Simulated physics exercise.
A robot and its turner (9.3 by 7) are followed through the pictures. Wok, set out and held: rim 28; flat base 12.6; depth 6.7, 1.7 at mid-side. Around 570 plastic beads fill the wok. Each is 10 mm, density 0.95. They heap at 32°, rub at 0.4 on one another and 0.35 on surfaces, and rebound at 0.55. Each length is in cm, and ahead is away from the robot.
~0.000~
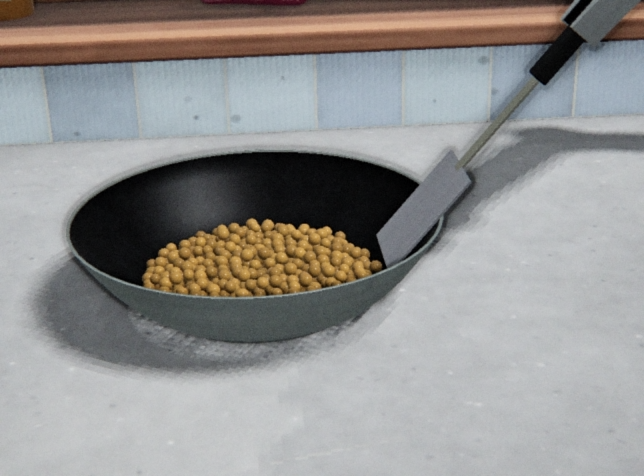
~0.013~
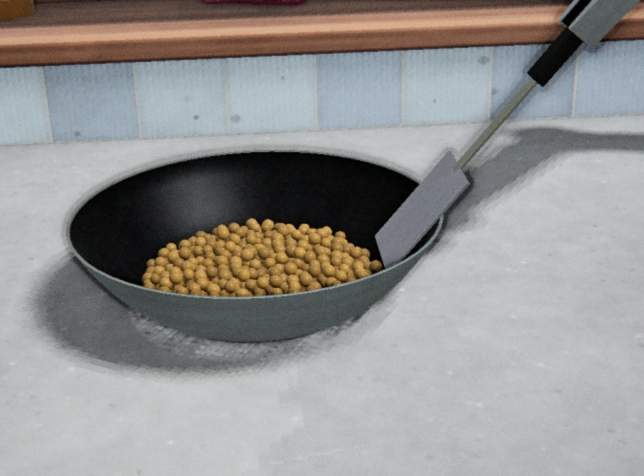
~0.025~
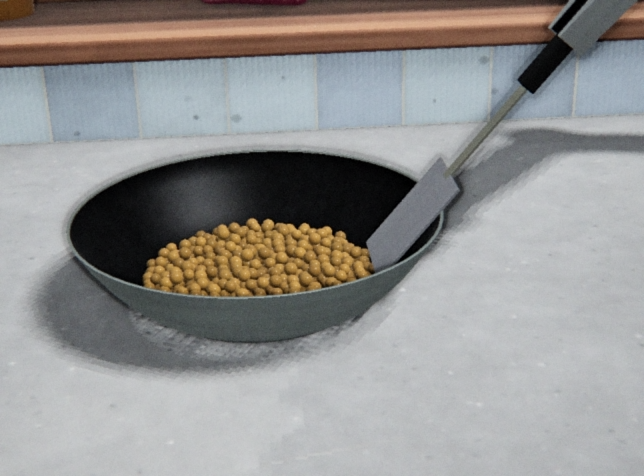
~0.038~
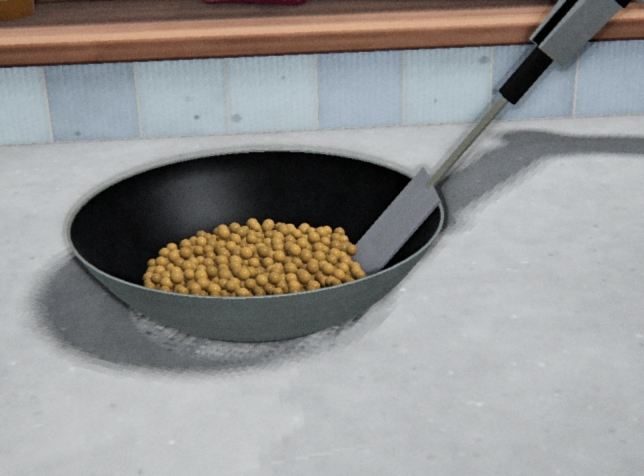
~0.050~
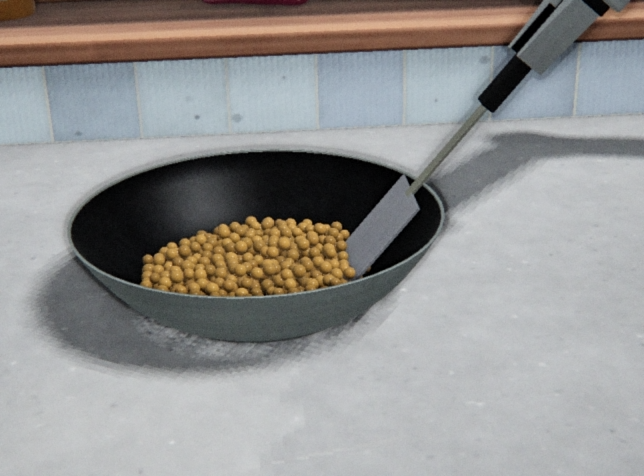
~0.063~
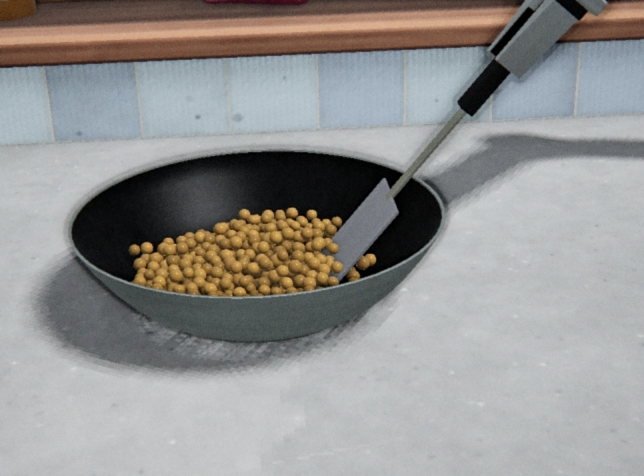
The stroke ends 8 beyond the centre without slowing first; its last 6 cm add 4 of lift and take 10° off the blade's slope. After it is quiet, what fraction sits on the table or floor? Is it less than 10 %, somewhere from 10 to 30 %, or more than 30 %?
It is from 10 to 30 %.
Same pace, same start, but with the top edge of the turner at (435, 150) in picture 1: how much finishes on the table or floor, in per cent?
Spill: Approx. 15 per cent.
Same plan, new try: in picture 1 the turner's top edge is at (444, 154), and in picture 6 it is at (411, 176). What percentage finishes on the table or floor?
0 %.
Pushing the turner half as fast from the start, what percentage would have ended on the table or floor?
Approx. 0 per cent.
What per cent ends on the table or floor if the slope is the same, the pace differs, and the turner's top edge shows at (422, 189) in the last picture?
Estimate: Close to 5 %.
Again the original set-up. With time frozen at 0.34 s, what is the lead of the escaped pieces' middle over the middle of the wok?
About 28 cm.
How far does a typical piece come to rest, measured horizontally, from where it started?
I'd guess close to 3 centimetres.
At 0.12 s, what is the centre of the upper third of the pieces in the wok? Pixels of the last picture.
Near (213, 248).
After 0.09 s, sloping 50°, highest piece 7 above the table; 571 in the wok.
After 0.12 s, sloping 47°, highest piece 9 above the table; 571 in the wok.
After 0.34 s, sloping 40°, highest piece 12 above the table; 487 in the wok, 12 on the table or floor, 72 on the blade or in flight.
After 1.39 s, sloping 40°, highest piece 5 above the table; 487 in the wok, 84 on the table or floor.
At rest, 487 in the wok, 84 on the table or floor. That is 15 % on the table or floor.
